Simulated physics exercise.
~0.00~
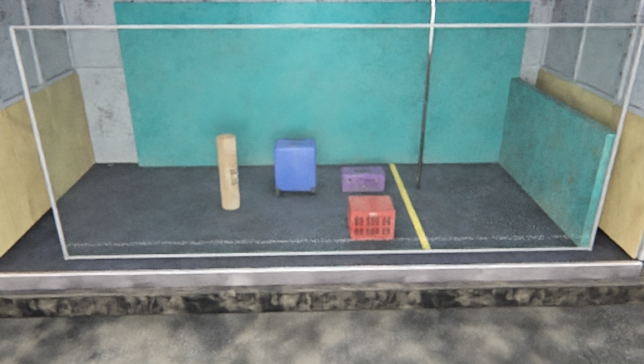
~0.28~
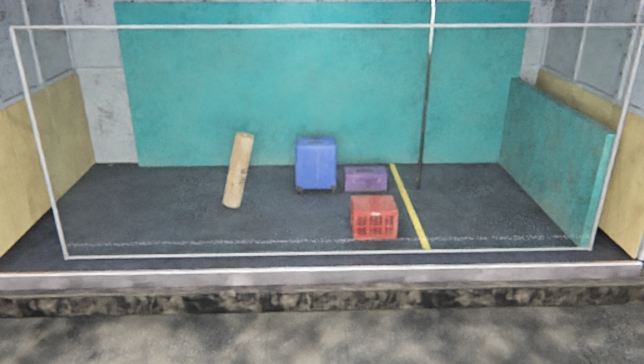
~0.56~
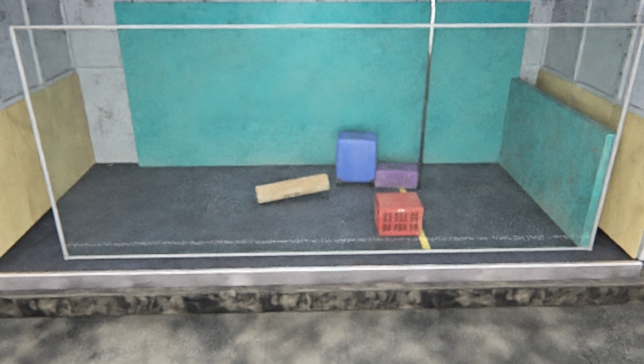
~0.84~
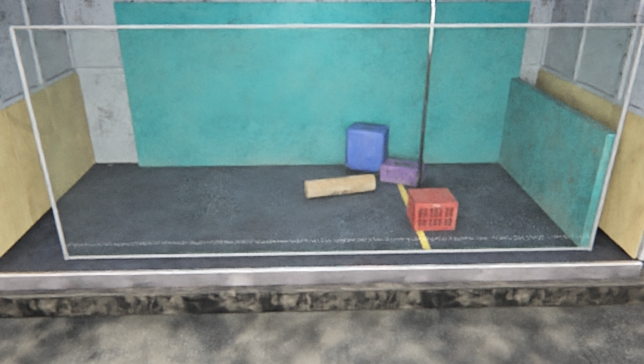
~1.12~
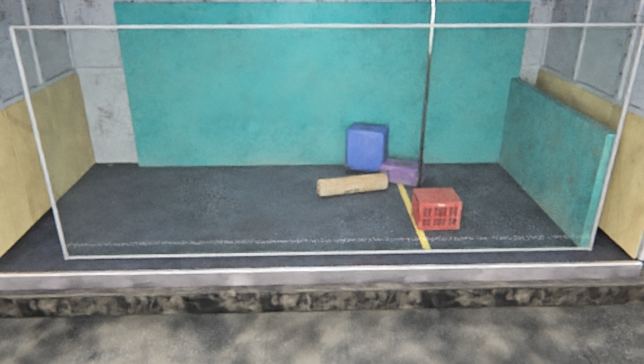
In a walled bay, a brown roll topples and loose items slide right, then settle.
